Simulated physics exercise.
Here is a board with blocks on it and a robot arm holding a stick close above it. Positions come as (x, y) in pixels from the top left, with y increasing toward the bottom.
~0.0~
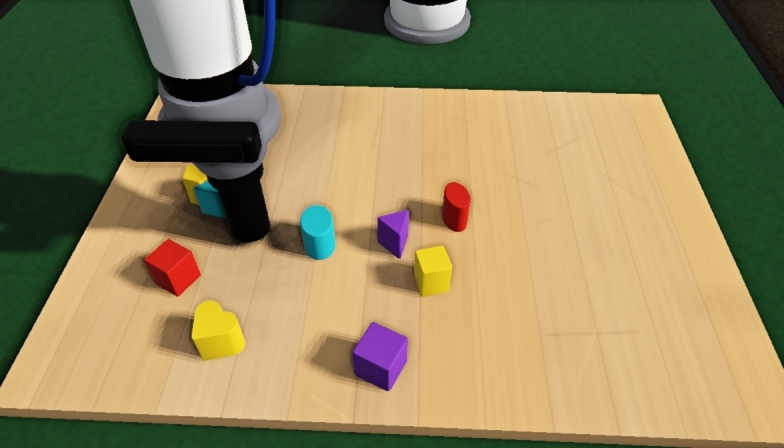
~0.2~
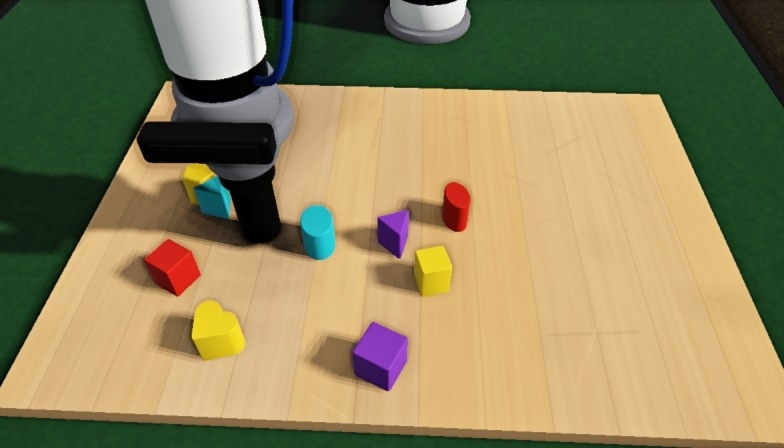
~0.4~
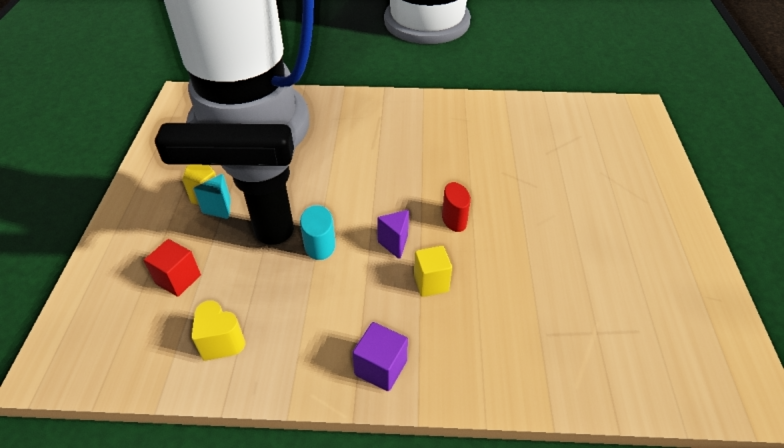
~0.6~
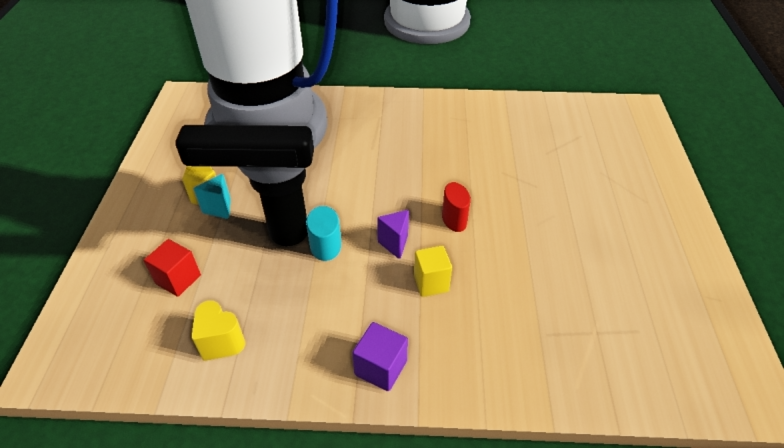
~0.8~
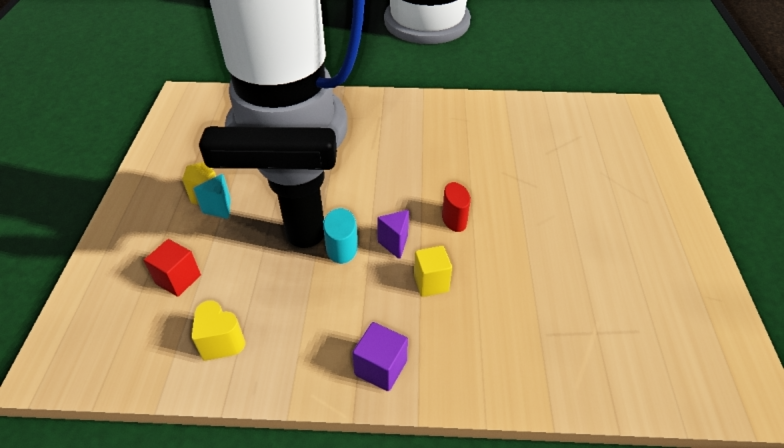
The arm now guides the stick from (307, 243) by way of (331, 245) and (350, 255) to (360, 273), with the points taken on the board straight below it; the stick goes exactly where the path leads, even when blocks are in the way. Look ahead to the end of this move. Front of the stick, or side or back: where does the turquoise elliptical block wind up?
At the end of the path, the stick has already lost the turquoise elliptical block, which lies beside or behind it.
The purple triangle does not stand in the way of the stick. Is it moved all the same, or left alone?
Gets moved.
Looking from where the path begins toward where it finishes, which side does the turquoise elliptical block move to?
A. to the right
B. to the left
The one that fits is B, to the left.
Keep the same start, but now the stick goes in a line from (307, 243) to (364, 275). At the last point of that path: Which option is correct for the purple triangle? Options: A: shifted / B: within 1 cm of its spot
A (shifted)
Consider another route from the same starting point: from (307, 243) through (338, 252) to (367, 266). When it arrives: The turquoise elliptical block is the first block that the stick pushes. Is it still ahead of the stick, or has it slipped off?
The stick will still be pushing it.
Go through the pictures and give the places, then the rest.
Stick tip at (251, 229); block tops, turquoise elliptical block at (316, 220); purple triangle at (395, 220); yellow square at (433, 259), in the first frame.
Stick at (262, 230); blocks unchanged, in the second frame.
Stick at (275, 232); blocks unchanged, in the third frame.
Stick at (289, 233); turquoise elliptical block at (322, 220), in the fourth frame.
Stick at (306, 235); turquoise elliptical block at (339, 223); purple triangle at (395, 220); yellow square at (433, 259), in the fifth frame.
What follows on the original path. Halfway along, stick at (342, 242); turquoise elliptical block at (377, 230); purple triangle at (402, 219), turned 15° clockwise.
At the end, stick at (359, 265); turquoise elliptical block at (396, 238), turned 45° anticlockwise; purple triangle at (409, 218); yellow square in place.
